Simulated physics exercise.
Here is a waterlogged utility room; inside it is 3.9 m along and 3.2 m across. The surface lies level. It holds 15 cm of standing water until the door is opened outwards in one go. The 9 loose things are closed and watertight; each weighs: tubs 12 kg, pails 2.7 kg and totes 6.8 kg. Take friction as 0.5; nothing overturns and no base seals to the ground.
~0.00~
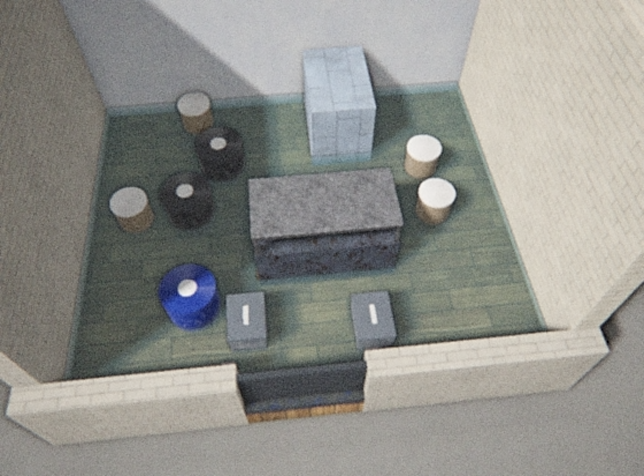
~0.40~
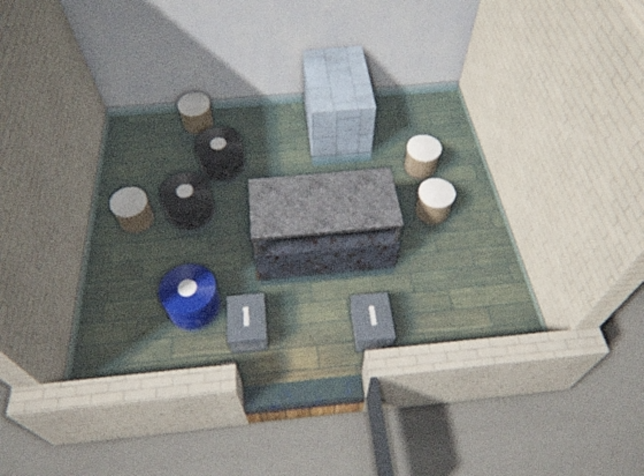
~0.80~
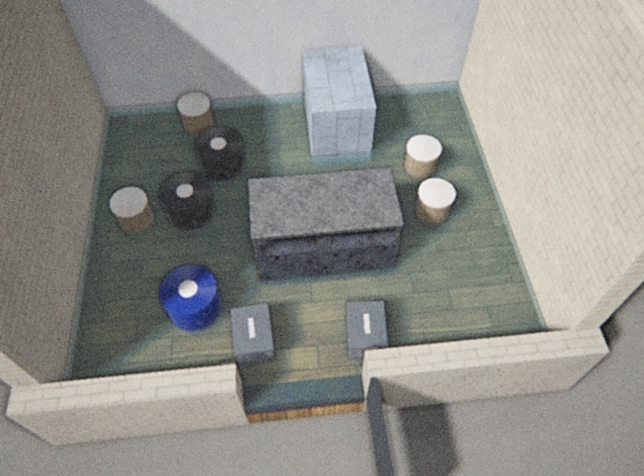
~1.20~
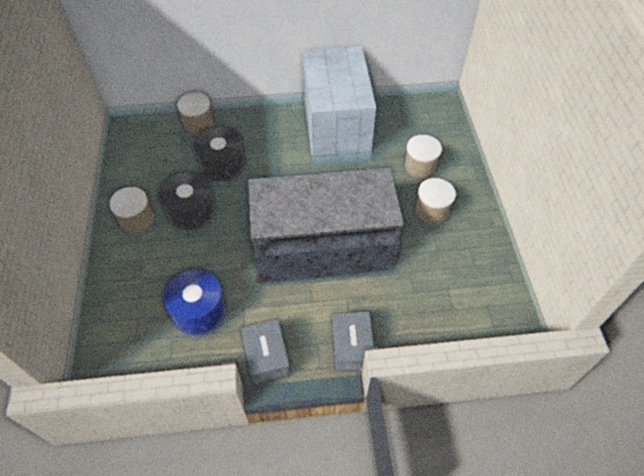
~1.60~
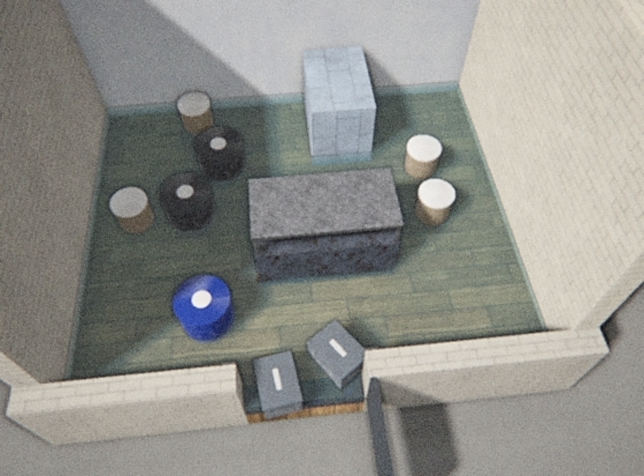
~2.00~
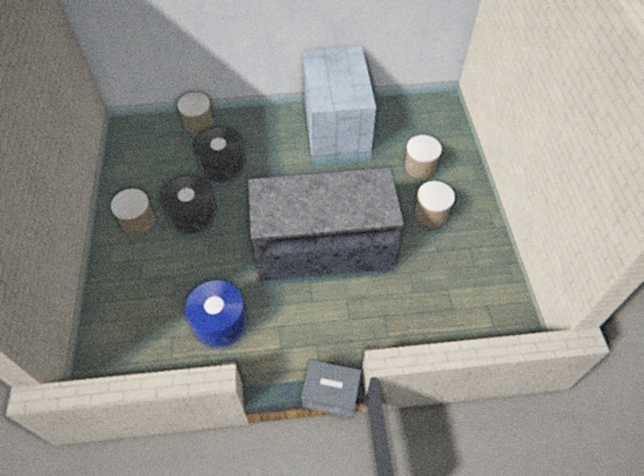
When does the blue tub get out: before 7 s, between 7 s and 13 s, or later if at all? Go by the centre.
Expect it before the first time.
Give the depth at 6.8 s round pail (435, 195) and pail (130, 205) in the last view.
Roughly 11 and 12 cm.
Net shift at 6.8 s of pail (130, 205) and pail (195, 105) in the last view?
In that order: 60 cm, 10 cm.
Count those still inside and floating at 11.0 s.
5 of them.
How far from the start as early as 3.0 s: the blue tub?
Roughly 60 cm by then.
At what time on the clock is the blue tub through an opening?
At about 4.0 s.
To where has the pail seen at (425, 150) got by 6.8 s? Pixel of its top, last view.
Near (441, 194).
After 3.0 s the blue tub is near (246, 333), 0.6 m from its start, afloat; 2 of 9 are out; 7 afloat.
After 6.8 s the blue tub has gone out (at 3.8 s); 3 of 9 are out; 6 afloat.
After 11.0 s the blue tub has gone out (at 3.8 s); 4 of 9 are out; 5 afloat.
After 15.0 s the blue tub has gone out (at 3.8 s); 5 of 9 are out; 4 afloat.
